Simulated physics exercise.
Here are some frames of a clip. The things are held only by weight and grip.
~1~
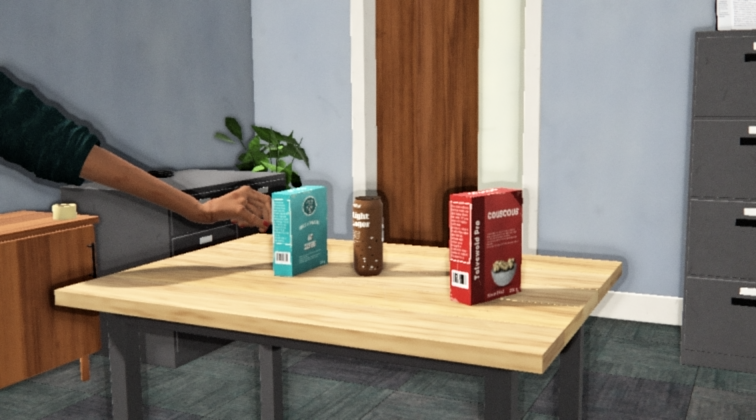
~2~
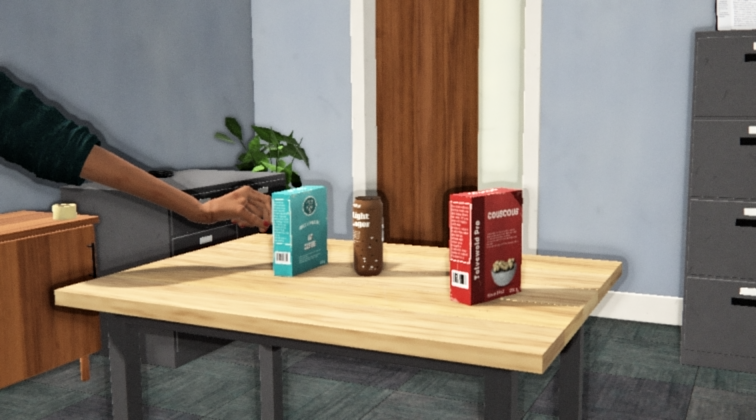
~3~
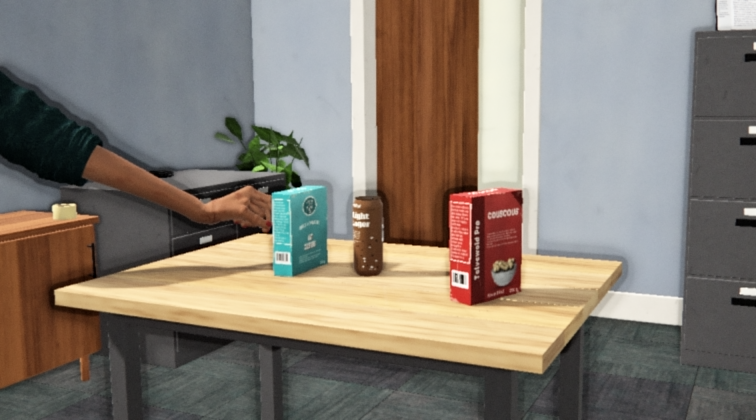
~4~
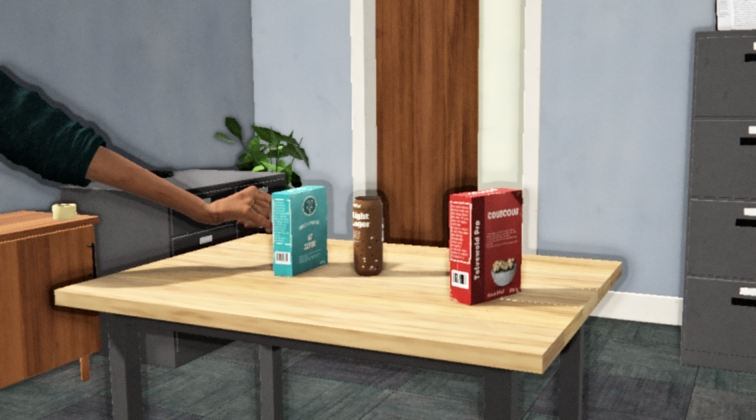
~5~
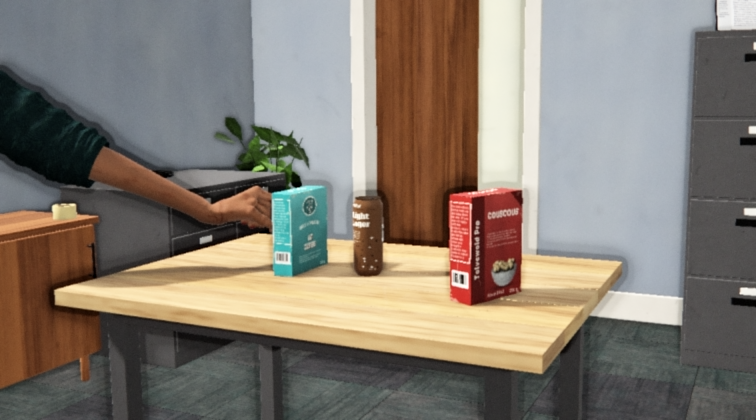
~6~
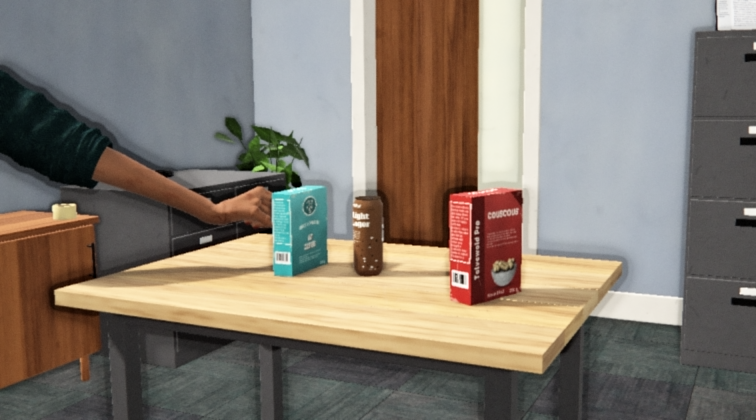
A hand reaching in from the left shifts very slightly behind a turquoise packet, which stays still on a wooden table beside a brown can and a red couscous box, with a door and filing cabinets behind.
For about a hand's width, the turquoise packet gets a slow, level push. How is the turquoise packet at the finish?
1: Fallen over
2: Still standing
Answer: 1.
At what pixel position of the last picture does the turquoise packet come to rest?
Near pixel (349, 263).
Then, 0.60 s after the last picture, turquoise packet tipped 36° from how it was near (324, 233).
Then, 1.00 s after the last picture, turquoise packet tipped 68° from how it was near (343, 248).
Then, 1.20 s after the last picture, turquoise packet on its side near (349, 264).
At rest, tipped over on the table, turquoise packet. Seen from the same camera at the end, turquoise packet near (349, 263).
